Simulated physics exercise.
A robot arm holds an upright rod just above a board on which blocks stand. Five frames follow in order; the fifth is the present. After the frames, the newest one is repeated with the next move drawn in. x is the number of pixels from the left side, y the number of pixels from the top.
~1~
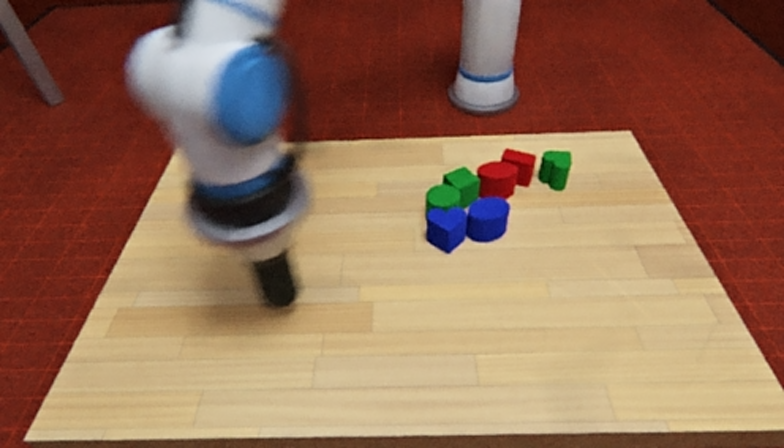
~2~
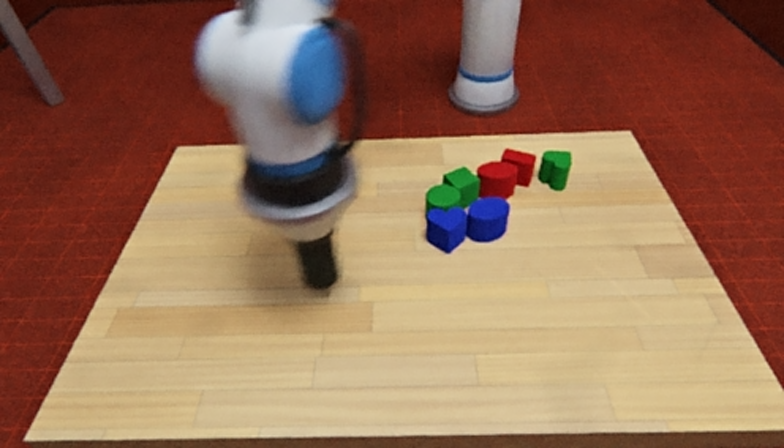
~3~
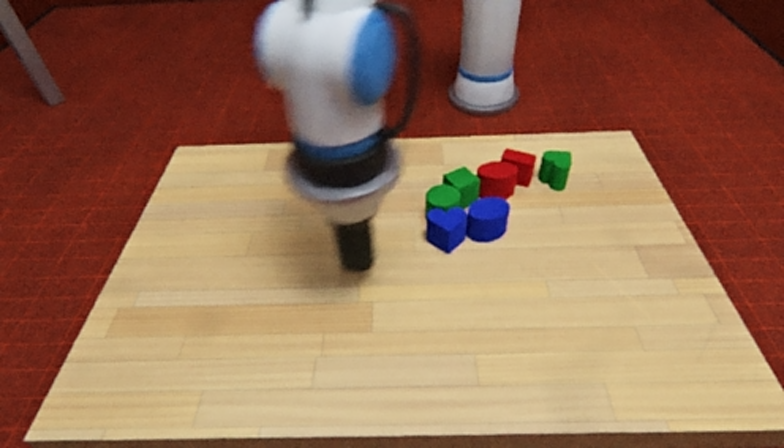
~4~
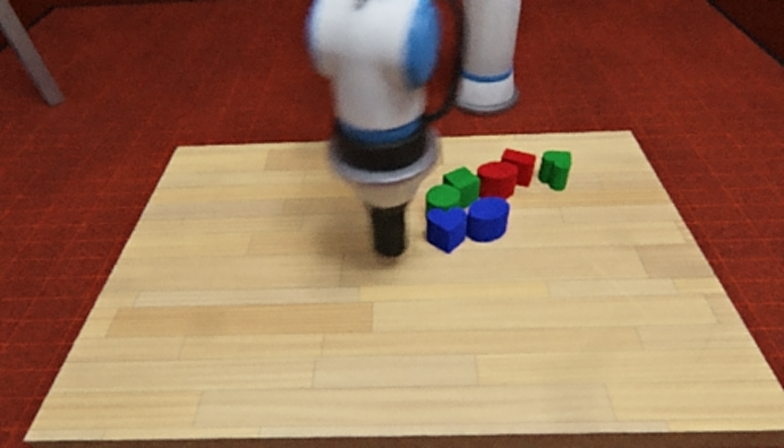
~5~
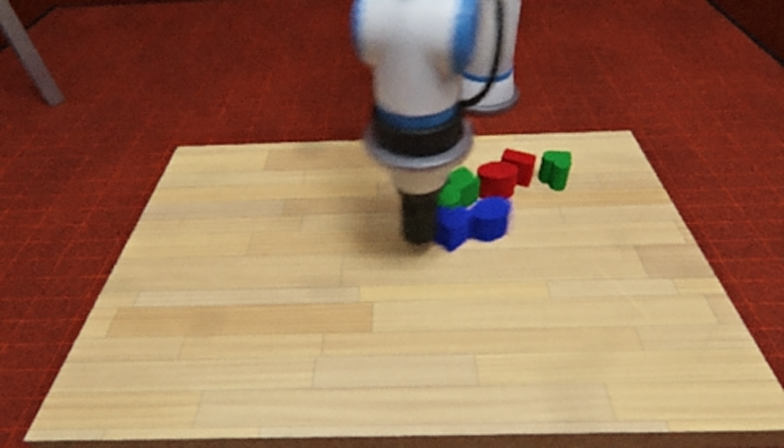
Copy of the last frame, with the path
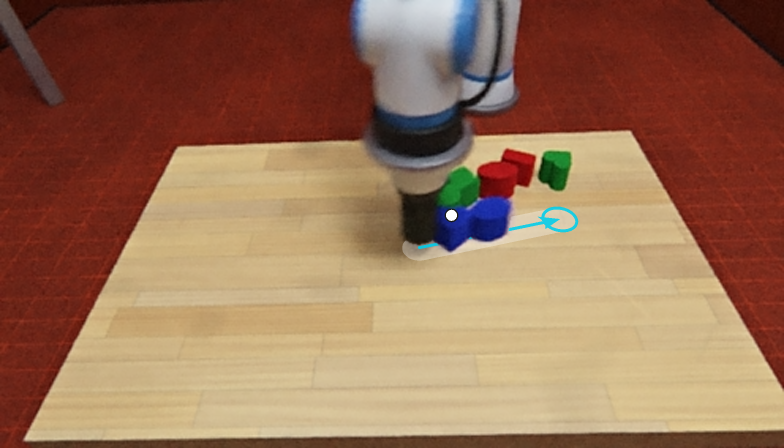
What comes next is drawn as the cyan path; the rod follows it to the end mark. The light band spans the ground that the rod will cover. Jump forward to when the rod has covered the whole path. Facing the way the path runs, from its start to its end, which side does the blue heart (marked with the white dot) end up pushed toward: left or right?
Its sideways move is to the right.
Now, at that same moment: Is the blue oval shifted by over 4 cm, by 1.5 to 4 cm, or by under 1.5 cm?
Ends over 4 cm away.
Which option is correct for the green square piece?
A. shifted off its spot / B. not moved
Answer: B.
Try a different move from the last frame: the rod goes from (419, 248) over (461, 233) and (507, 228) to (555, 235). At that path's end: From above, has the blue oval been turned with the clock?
No - that is not the case.
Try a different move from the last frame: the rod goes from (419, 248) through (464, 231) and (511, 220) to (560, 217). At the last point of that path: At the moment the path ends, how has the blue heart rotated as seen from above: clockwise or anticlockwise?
From overhead, the rotation is clockwise.
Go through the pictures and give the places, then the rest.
Lower end of the rod at (281, 293), tops of blocks, green circle at (443, 195), blue heart at (447, 217), green square piece at (462, 177), blue oval at (489, 208), in the first picture.
Rod at (321, 275), blocks as before, in the second picture.
Rod at (358, 259), blocks as before, in the third picture.
Rod at (390, 245), blocks as before, in the fourth picture.
Rod at (419, 232), green circle at (444, 194), blue heart at (452, 215), green square piece at (462, 176), blue oval at (492, 207), in the fifth picture.
The drawn path runs from (419, 248) to (560, 219); the dot is on the blue heart.
The first path, step by step. One third of the way, rod at (470, 223); green circle at (445, 192); blue heart at (503, 212), turned 50° clockwise; blue oval at (535, 204), turned 60° anticlockwise.
Two thirds of the way, rod at (518, 213); green circle at (445, 192); blue heart at (551, 215), turned 70° clockwise; blue oval at (574, 202), turned 100° anticlockwise.
At the end, rod at (564, 204); green circle at (445, 192); blue heart at (574, 220), turned 105° clockwise; green square piece not moved; blue oval at (607, 203), turned 130° anticlockwise.
